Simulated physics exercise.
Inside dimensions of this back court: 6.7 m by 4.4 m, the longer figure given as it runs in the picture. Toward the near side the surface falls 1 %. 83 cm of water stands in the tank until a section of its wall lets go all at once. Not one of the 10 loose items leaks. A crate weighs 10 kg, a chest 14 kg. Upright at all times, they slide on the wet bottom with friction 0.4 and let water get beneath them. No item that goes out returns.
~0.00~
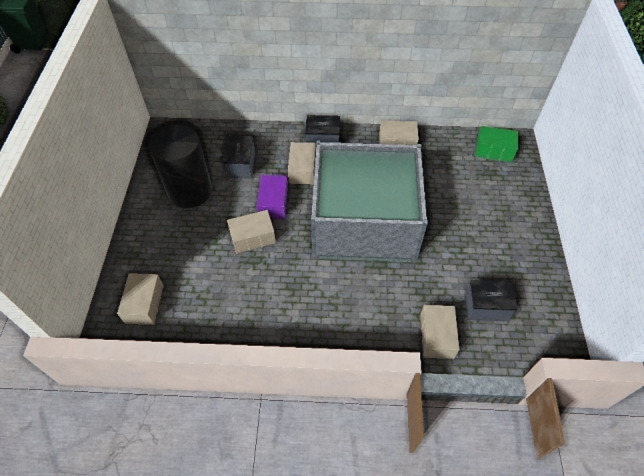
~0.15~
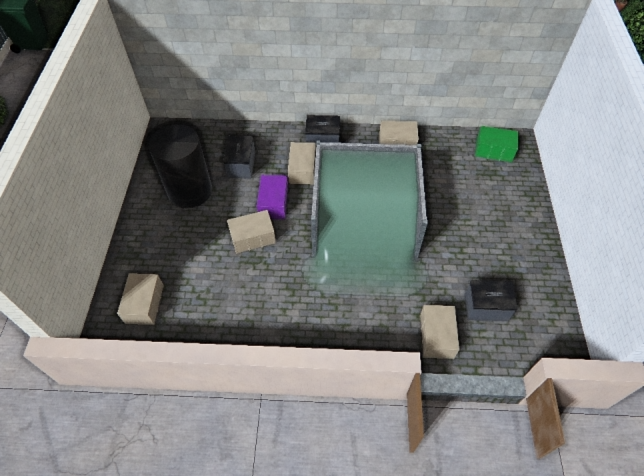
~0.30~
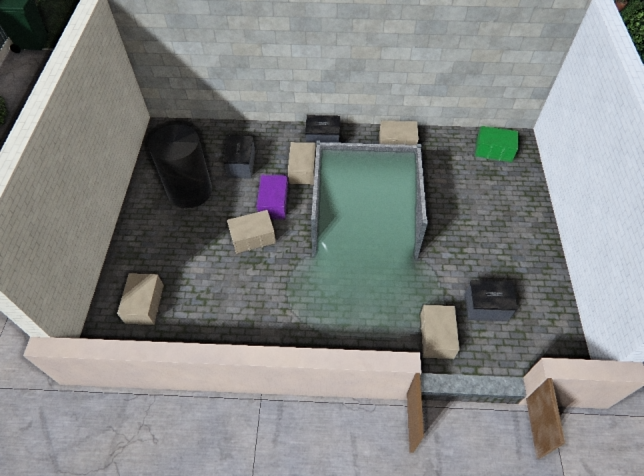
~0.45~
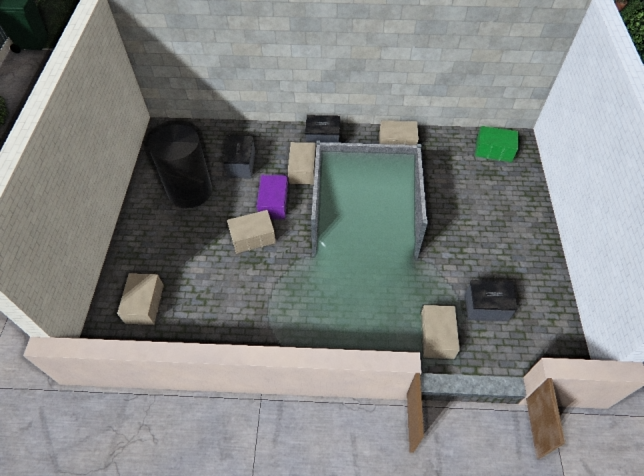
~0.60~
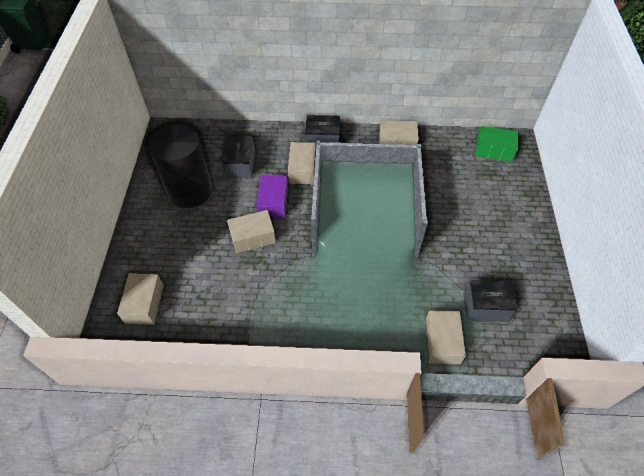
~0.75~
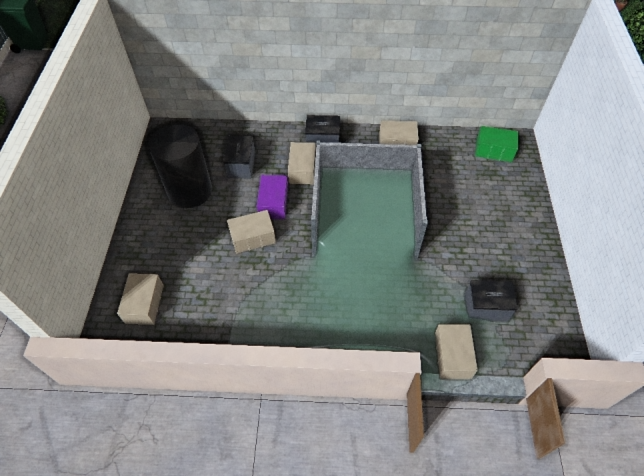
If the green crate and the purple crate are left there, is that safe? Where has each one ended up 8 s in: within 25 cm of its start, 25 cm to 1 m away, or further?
Result: The green crate is left almost where it stood, the purple crate is pushed a bit.
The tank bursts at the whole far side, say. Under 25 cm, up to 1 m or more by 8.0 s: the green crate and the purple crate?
In that situation the green crate drifts a long way, while the purple crate creeps a little.
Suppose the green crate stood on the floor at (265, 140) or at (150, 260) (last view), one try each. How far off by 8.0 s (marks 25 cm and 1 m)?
One try each gives this: It goes a little way, then it wanders off a long way.
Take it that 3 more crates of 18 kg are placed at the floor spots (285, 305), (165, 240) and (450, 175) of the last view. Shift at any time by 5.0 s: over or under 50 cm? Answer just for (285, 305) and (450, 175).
So that's across the line and then behind the line.
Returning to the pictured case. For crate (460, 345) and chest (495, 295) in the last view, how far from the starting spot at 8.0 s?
First one washed out, then 20 cm for the second.
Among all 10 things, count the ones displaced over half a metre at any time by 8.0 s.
That makes 2.
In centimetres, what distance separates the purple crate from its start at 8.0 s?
Distance: Near 50 cm.
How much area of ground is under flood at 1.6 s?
Wet: Near 9.5 m2.
After 1.6 s the green crate is near (499, 137), 0.0 m from its start, aground; the purple crate is near (272, 190), 0.0 m from its start, aground; 1 of 10 are out; 0 afloat.
After 3.6 s the green crate is near (499, 137), 0.0 m from its start, aground; the purple crate is near (272, 190), 0.0 m from its start, aground; 1 of 10 are out; 0 afloat.
After 5.6 s the green crate is near (499, 137), 0.0 m from its start, aground; the purple crate is near (283, 189), 0.2 m from its start, aground; 1 of 10 are out; 1 afloat.
After 8.0 s the green crate is near (499, 137), 0.0 m from its start, aground; the purple crate is near (301, 202), 0.5 m from its start, afloat; 1 of 10 are out; 4 afloat.
